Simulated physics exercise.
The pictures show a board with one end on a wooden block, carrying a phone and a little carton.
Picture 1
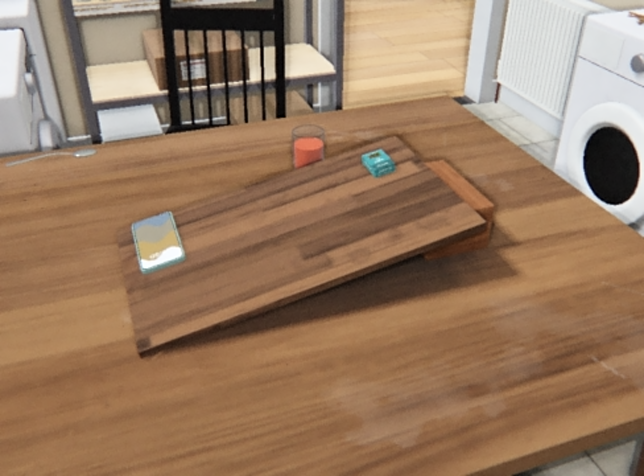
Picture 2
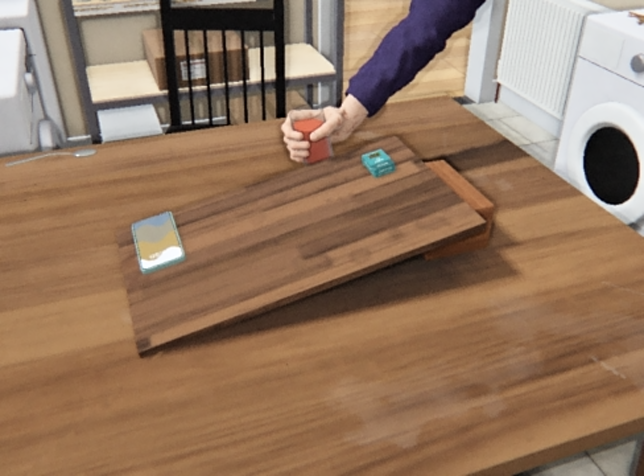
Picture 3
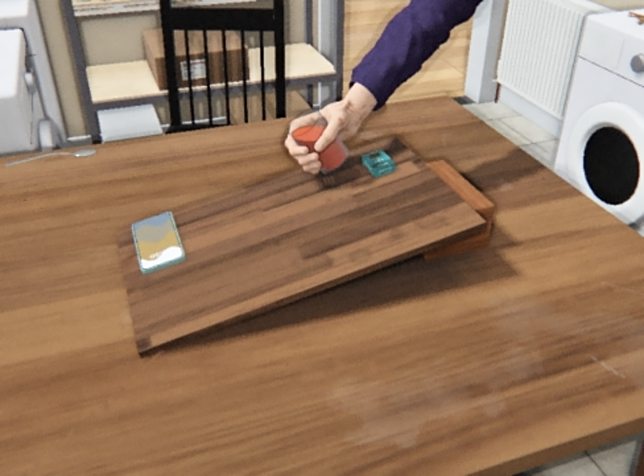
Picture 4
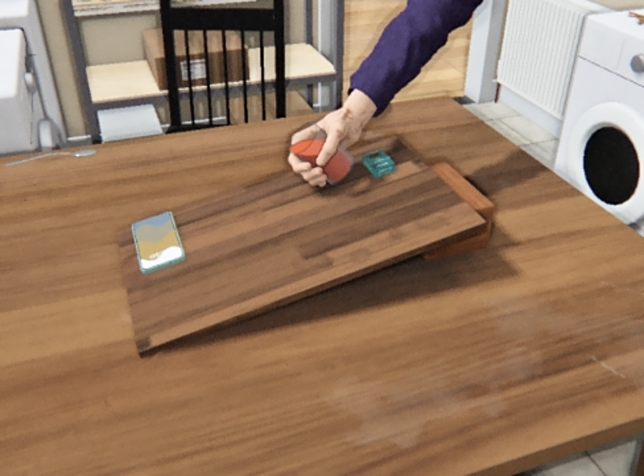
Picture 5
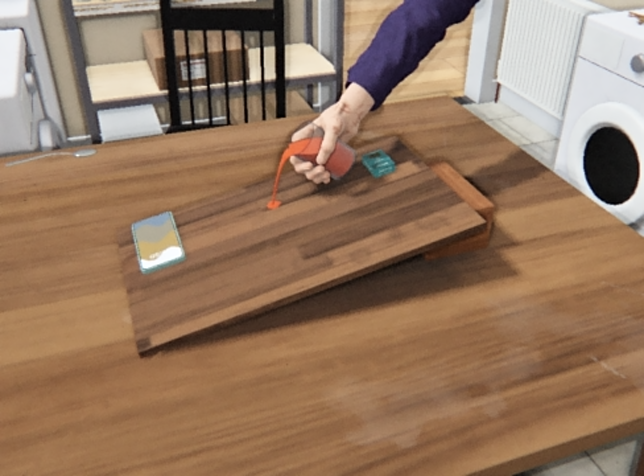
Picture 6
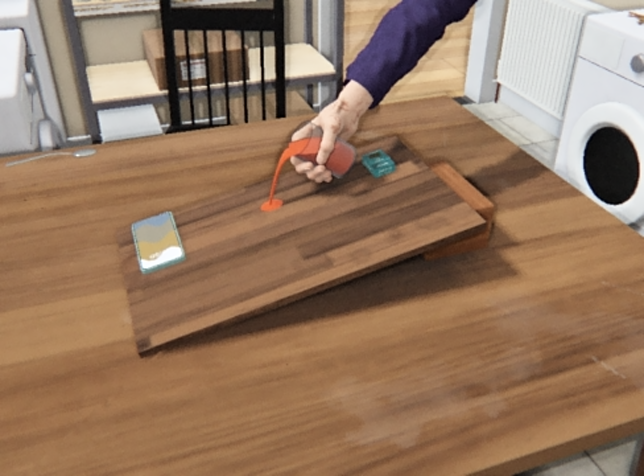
A hand lifts a tumbler, tilts it left and pours red liquid onto the sloping board.
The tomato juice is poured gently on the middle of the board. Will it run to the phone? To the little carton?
On the left the phone gets wet, on the right the little carton stays dry.
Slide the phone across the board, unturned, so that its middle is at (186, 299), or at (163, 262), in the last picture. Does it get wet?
In the first try it remains untouched; in the second it ends up in the puddle.
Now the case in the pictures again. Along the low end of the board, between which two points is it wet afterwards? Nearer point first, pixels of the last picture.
It runs from (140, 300) to (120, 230).
Next, it runs down to the left; the phone is in it; the little carton is clear of it.
After that, it runs down to the left and off the end; the phone is in it; the little carton is clear of it.
Finally, it runs down to the left and off the end; the phone is in it; the little carton is clear of it.
